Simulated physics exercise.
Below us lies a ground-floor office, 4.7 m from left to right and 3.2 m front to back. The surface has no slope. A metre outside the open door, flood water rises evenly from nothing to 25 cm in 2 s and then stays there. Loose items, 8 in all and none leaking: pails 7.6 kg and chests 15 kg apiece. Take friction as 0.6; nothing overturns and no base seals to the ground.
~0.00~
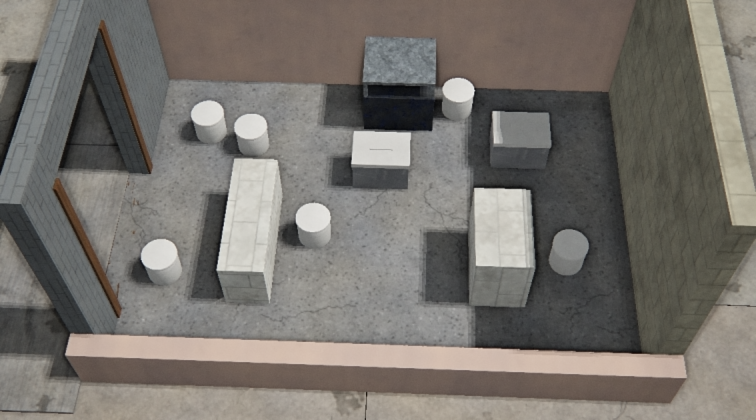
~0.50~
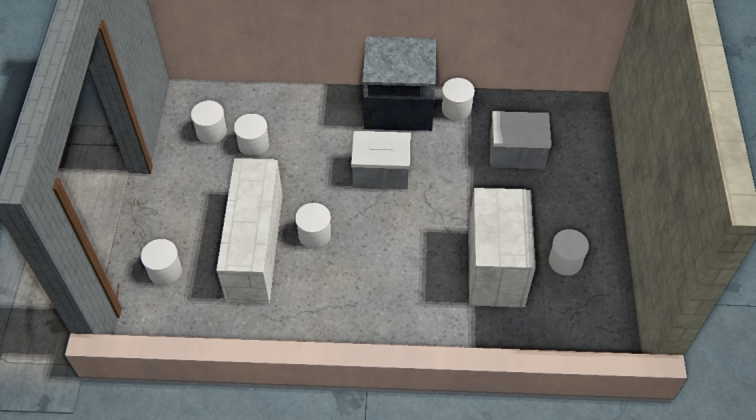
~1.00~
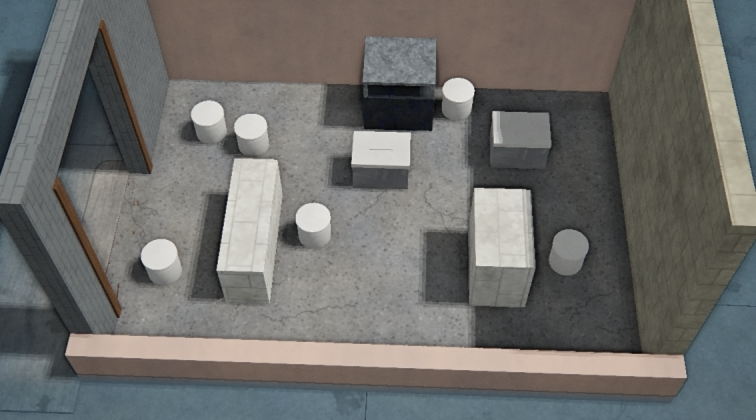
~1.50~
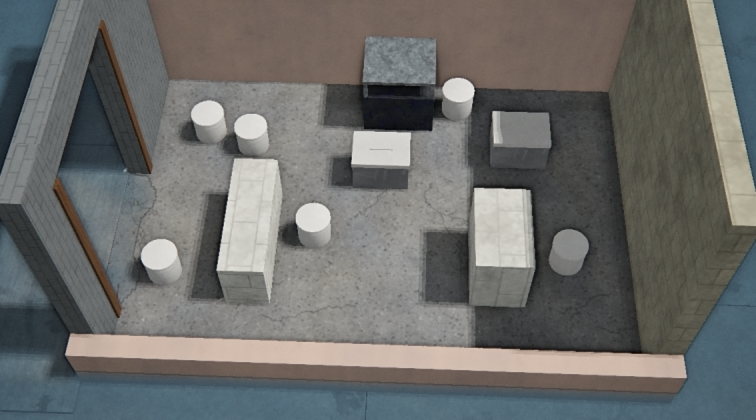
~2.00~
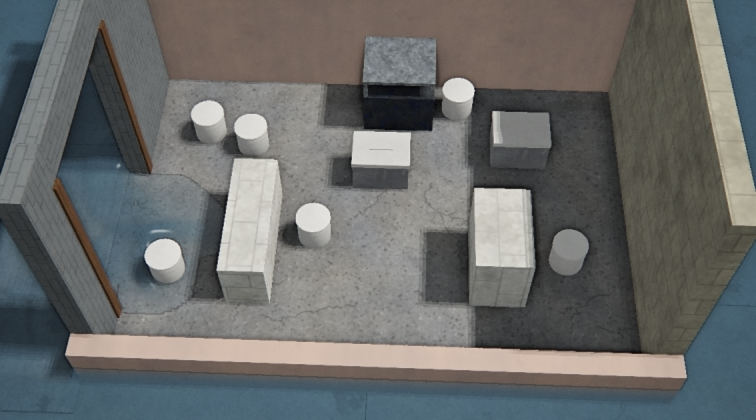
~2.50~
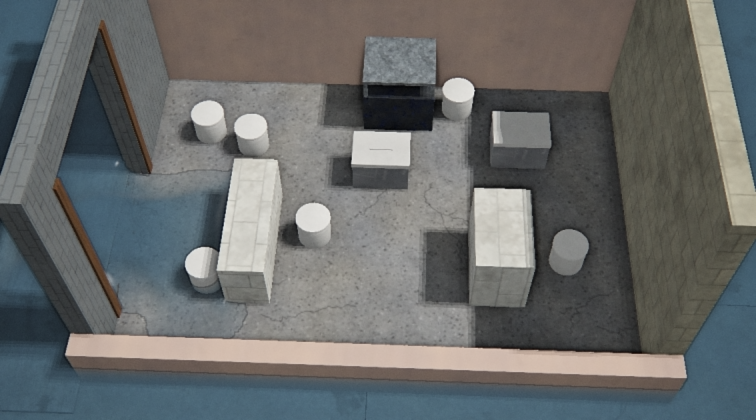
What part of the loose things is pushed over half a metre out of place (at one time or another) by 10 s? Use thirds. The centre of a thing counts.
Share: From one to two thirds.
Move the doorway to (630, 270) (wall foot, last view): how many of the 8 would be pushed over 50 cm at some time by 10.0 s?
In that case 7 of them.
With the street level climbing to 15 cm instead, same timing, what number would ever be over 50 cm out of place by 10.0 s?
In that case 4 of them.
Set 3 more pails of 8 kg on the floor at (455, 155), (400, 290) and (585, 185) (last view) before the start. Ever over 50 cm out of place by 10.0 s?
In that order: Under, over, more.
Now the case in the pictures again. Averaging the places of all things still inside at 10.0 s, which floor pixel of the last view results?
At about (405, 219).
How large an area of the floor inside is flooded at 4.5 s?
Roughly 8.5 m2.
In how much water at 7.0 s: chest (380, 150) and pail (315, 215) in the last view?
About 7 and 9 cm.
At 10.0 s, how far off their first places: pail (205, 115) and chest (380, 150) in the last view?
In that order: 50 cm, 250 cm.
After 3.5 s 2 of 8 are over 50 cm from their spots; 1 afloat.
After 4.5 s 2 of 8 are over 50 cm from their spots; 1 afloat.
After 7.0 s 3 of 8 are over 50 cm from their spots; 2 afloat.
After 10.0 s 3 of 8 are over 50 cm from their spots, and 4 have been at some point; 7 afloat.
